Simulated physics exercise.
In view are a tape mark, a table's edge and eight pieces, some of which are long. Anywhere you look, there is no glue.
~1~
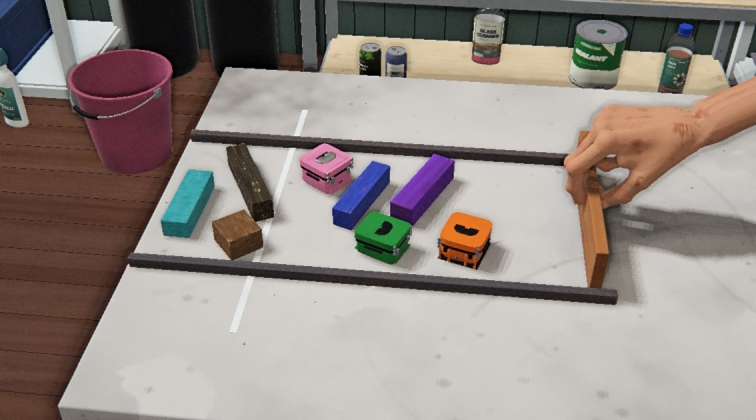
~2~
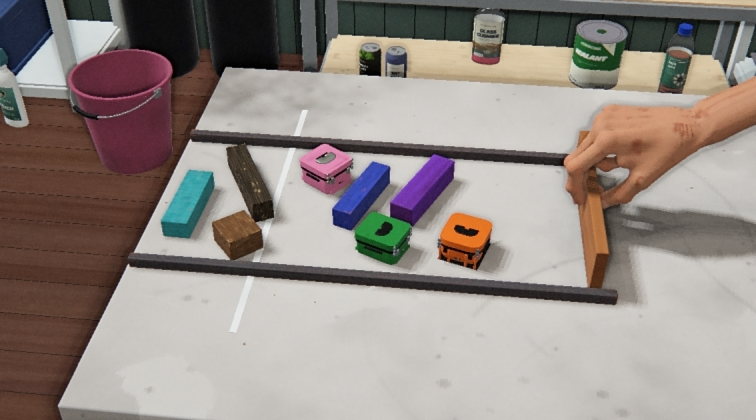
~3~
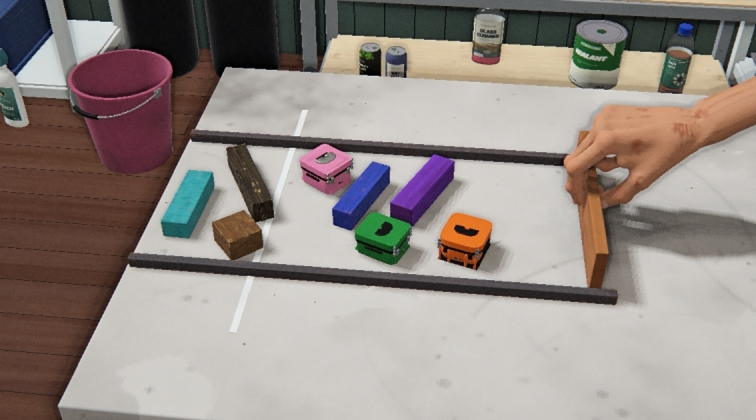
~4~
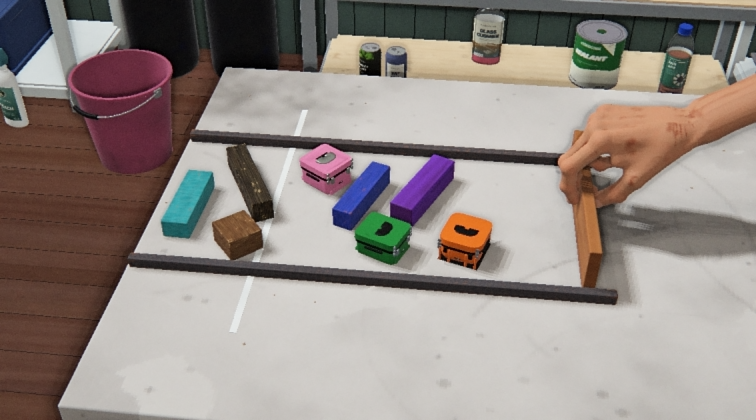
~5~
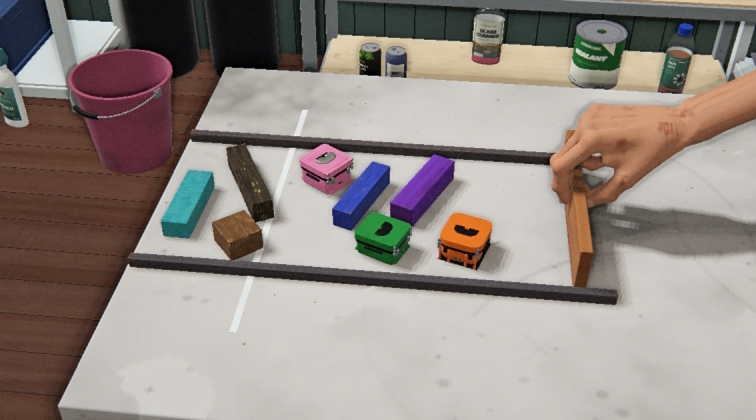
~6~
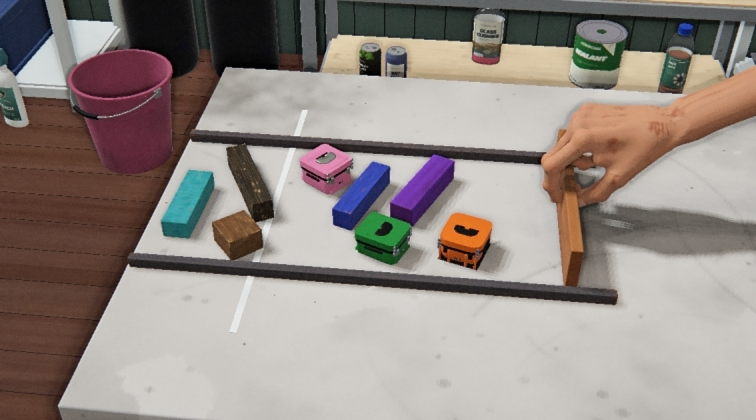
A hand at the right slides an upright orange-brown board slightly leftward between two dark rails on a pale marbled tabletop, seen from above at an angle by a still camera. Between the rails, turquoise and black bars and a brown block sit left, near a white tape line, with pink, green and orange cases and blue and purple bars further right. The pieces stay motionless, untouched by the board, beside a pink bucket at left and cans behind.
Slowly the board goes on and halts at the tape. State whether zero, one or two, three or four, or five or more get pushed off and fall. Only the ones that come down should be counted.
Result: One or two pushed off and fallen.
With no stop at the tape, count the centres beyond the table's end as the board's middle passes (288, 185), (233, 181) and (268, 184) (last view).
0, 3, 1.
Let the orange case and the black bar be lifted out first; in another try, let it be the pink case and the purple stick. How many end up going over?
Try 1: 0; try 2: 0.
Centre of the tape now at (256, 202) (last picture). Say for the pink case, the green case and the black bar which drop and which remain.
What happens: The pink case does not come off, the green case does not come off, the black bar does not come off.
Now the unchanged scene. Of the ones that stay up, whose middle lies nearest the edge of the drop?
The one in question is the brown block.
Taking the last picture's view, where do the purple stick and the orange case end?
For the purple stick it's (267, 180), and for the orange case it's (242, 228).
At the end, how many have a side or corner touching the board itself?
2 of them.
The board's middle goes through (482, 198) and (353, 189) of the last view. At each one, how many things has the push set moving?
Well, it's 1 at the first one and 6 at the second.
A little later, none off yet; turquoise bar at rest near (189, 203); black bar at rest near (249, 181); brown block at rest near (238, 235).
When it is over, the number that fall off is one or two; down, turquoise bar.
